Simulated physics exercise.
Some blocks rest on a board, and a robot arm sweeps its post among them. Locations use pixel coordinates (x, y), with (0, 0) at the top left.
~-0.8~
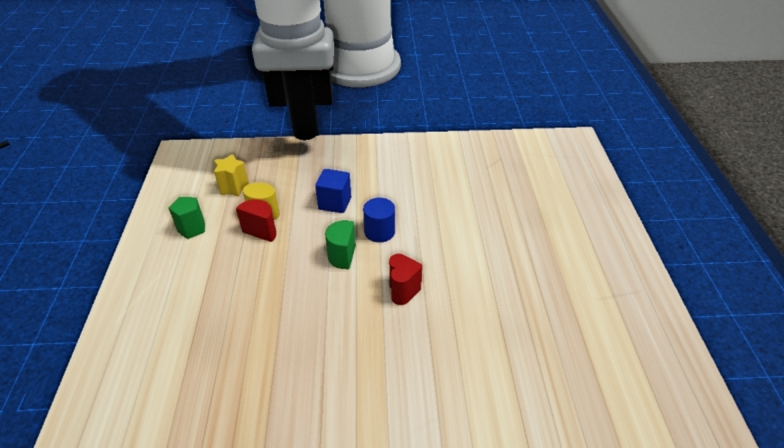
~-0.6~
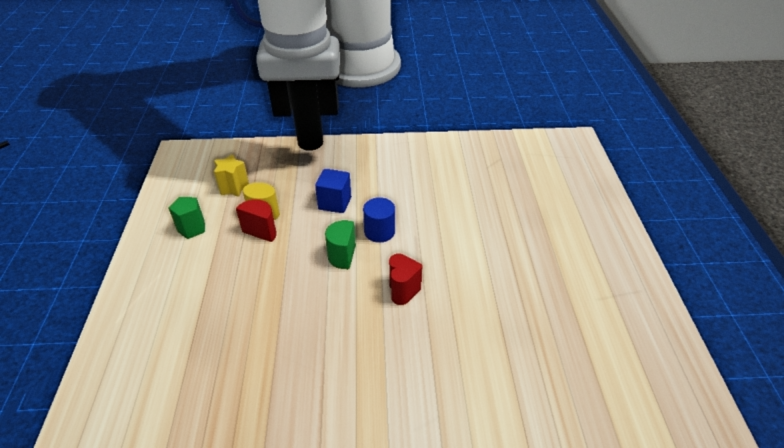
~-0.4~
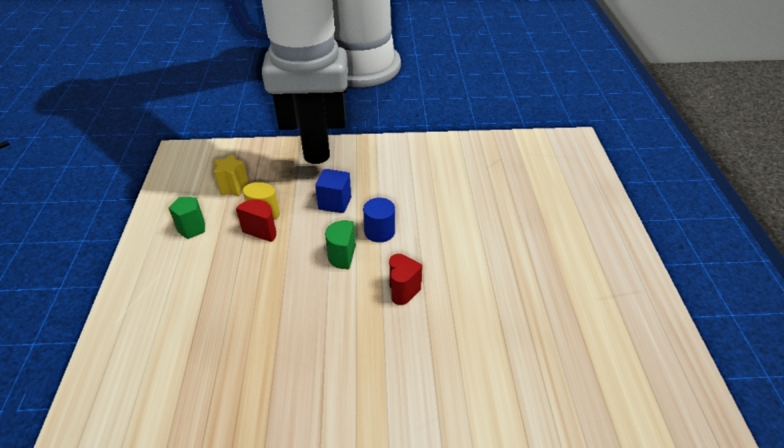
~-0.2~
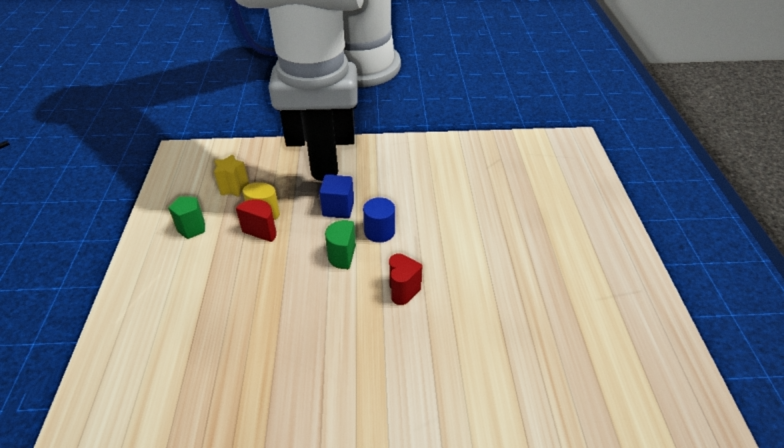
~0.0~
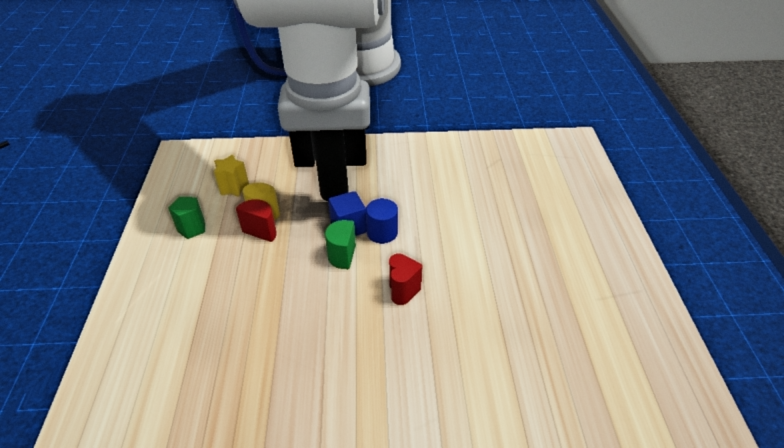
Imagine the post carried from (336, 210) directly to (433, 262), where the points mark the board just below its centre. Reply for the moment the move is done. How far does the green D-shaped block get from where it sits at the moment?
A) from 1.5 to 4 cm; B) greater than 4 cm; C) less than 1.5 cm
The answer is A.
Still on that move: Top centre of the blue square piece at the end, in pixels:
In the picture, it is at (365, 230).
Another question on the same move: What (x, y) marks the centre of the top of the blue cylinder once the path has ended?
Its top face will be centred at roughly (468, 246).
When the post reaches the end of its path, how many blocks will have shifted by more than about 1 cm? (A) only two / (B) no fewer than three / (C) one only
The one that fits is B, no fewer than three.
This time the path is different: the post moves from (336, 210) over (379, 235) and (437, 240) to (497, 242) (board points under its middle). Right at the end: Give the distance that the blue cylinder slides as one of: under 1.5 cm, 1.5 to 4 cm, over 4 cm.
It slides well over 4 cm.
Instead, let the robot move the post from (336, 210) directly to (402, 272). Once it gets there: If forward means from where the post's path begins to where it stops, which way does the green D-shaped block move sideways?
Shifts right.
On the path given first. One third of the way, post (366, 210); green D-shaped block (338, 246), turned 15° clockwise; blue square piece (359, 223), turned 30° clockwise; blue cylinder (393, 215).
Two thirds of the way, post (399, 227); green D-shaped block (336, 248), turned 15° clockwise; blue square piece (365, 230), turned 60° clockwise; blue cylinder (428, 230).
At the end, post (435, 246); green D-shaped block (336, 248), turned 15° clockwise; blue square piece (365, 230), turned 60° clockwise; blue cylinder (468, 246); red heart in place.
